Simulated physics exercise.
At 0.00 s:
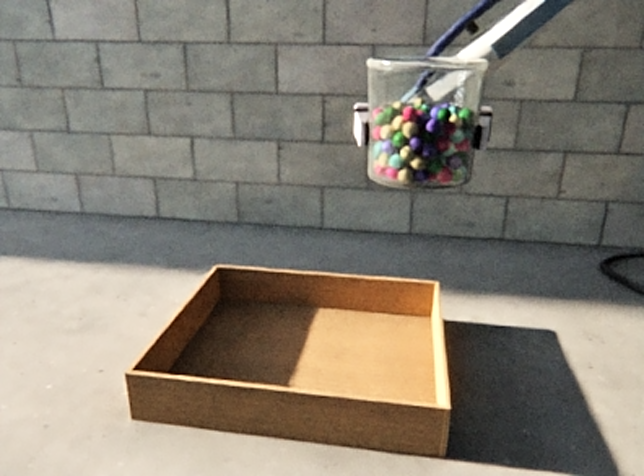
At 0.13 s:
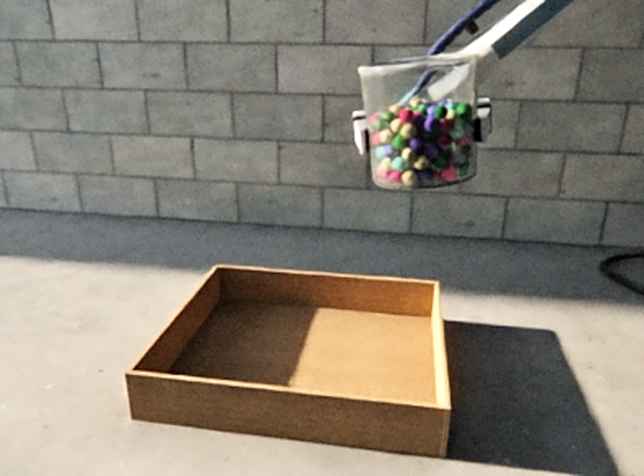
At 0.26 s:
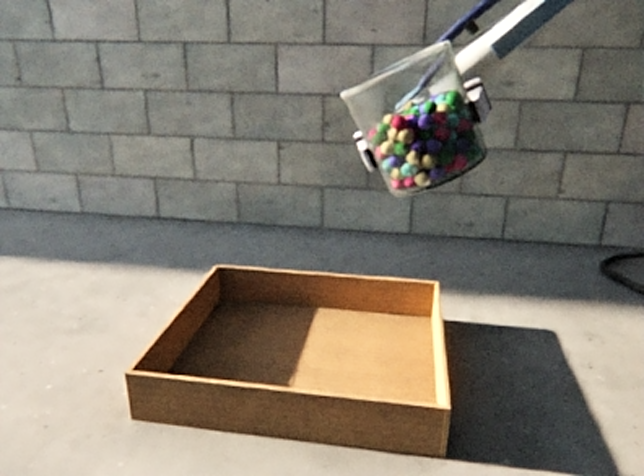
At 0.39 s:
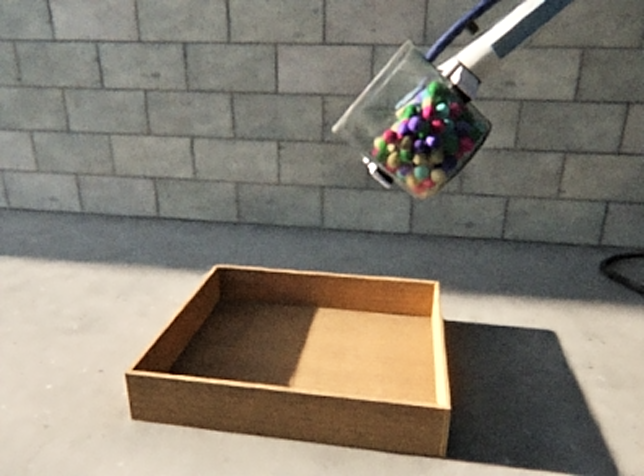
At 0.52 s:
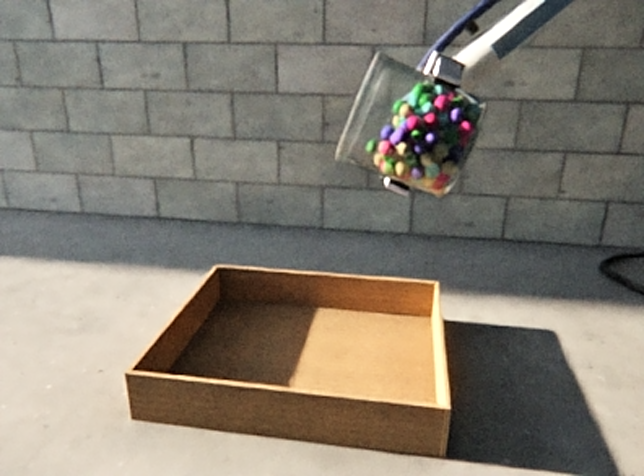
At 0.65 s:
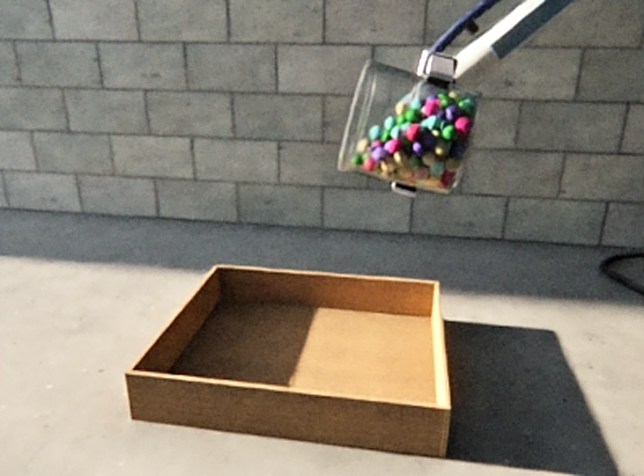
Clear cup of colourful round sweets tilting steadily leftward on a robotic arm above an empty wooden tray, the sweets shifting inside.
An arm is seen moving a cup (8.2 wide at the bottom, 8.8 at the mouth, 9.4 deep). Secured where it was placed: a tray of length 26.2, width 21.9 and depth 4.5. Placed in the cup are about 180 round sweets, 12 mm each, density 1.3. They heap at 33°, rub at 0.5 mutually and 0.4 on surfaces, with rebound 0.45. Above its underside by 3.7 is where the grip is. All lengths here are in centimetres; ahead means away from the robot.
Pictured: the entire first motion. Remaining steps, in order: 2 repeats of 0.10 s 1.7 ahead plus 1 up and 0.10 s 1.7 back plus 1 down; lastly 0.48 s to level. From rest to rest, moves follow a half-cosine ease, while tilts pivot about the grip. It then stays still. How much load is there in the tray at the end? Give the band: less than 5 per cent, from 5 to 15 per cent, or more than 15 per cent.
The band is more than 15 per cent.
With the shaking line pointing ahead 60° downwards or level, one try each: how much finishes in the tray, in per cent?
You'd get some 5 per cent with the first setting and some 20 per cent with the second.
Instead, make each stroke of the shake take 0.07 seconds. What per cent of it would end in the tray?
It would be some 40 %.
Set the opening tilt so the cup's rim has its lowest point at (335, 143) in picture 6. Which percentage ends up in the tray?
The share is around 5 %.
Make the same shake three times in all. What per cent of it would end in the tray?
That change gives some 35 percent.
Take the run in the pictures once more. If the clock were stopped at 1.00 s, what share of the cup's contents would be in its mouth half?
Close to 55 in a hundred.
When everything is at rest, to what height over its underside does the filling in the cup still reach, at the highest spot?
7.0 cm.
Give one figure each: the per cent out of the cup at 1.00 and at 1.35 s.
At the first time about 10 per cent, at the second about 25 per cent.
After 1.00 s, tilted 77° forward, highest piece 26 above the table; 164 in the cup, 9 in the tray, 7 in flight or on a rim.
After 1.35 s, tilted 23° forward, highest piece 28 above the table; 136 in the cup, 42 in the tray, 1 on the table or floor, 1 in flight or on a rim.
After 1.73 s, level, highest piece 27 above the table; 136 in the cup, 43 in the tray, 1 on the table or floor.
After 2.78 s, level, highest piece 27 above the table; 136 in the cup, 43 in the tray, 1 on the table or floor.
In the end, 136 in the cup, 43 in the tray, 1 on the table or floor. That is 24 % in the tray.
